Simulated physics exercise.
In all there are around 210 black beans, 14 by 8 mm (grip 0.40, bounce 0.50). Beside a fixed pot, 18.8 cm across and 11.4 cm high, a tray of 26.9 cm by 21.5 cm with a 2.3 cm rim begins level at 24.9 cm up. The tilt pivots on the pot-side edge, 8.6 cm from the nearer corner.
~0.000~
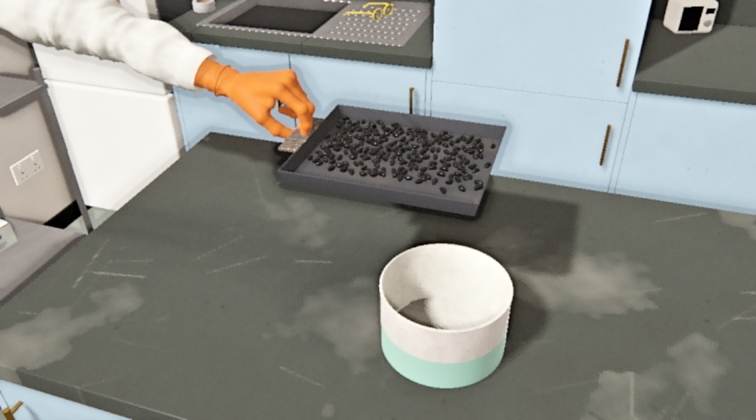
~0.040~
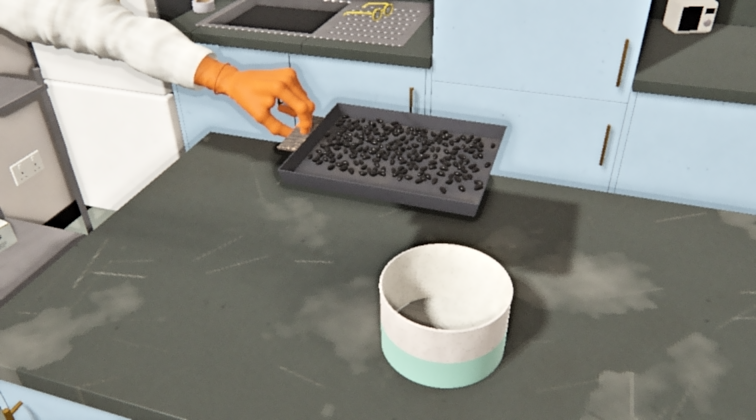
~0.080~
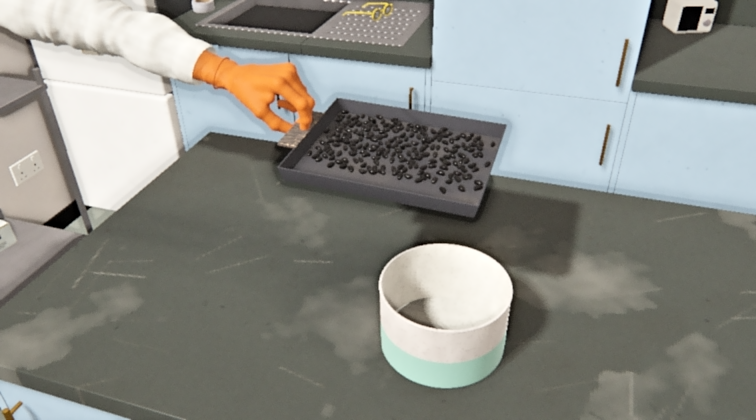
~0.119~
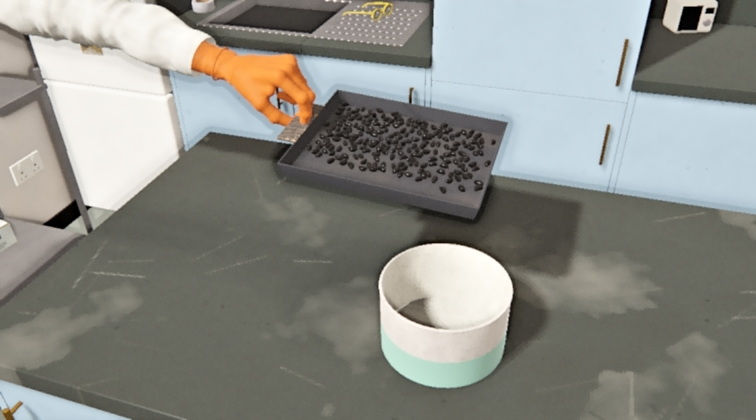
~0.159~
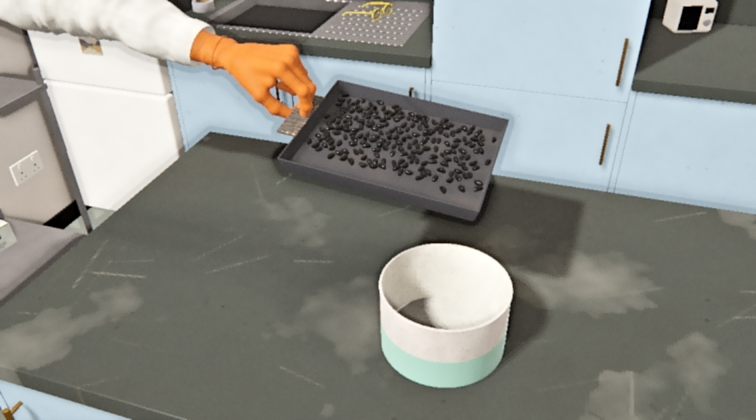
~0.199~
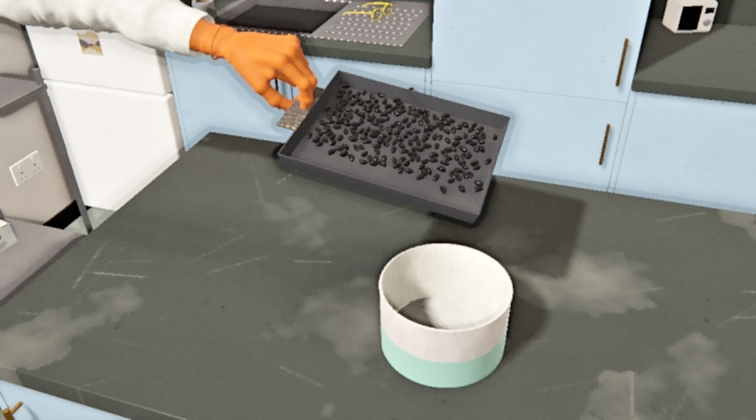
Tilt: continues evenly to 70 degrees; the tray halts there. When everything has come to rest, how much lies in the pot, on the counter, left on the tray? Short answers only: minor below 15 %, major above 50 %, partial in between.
Pot: Major, counter: Minor, tray: Partial.
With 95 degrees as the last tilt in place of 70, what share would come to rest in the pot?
In that case some 90 per cent.
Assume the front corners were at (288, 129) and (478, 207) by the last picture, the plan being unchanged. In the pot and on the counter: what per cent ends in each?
Final per cent - pot 10, counter 60.
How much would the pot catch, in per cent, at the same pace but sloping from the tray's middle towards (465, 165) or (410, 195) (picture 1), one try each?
First try: Around 0 percent; second try: Around 55 percent.
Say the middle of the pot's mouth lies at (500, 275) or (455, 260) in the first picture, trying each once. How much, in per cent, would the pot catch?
Try one: ~ 60 %; try two: ~ 25 %.
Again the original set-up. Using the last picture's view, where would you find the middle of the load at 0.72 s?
Near (459, 202).
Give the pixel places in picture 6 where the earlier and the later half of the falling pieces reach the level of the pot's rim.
First near (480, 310), later near (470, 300).
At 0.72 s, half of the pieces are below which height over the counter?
Median height: Approx. 26 cm.
Then, at 0.51 s, tilt 41 degrees; the tray holds 100 %, the pot 0 %.
After 0.72 s, tilt 60 degrees; the tray holds 95 %, the pot 0 %.
Then, at 1.04 s, tilt 70 degrees; the tray holds 40 %, the pot 45 %.
By 2.1 s all is still; pot 60 %, counter 10 %, tray 30 %.
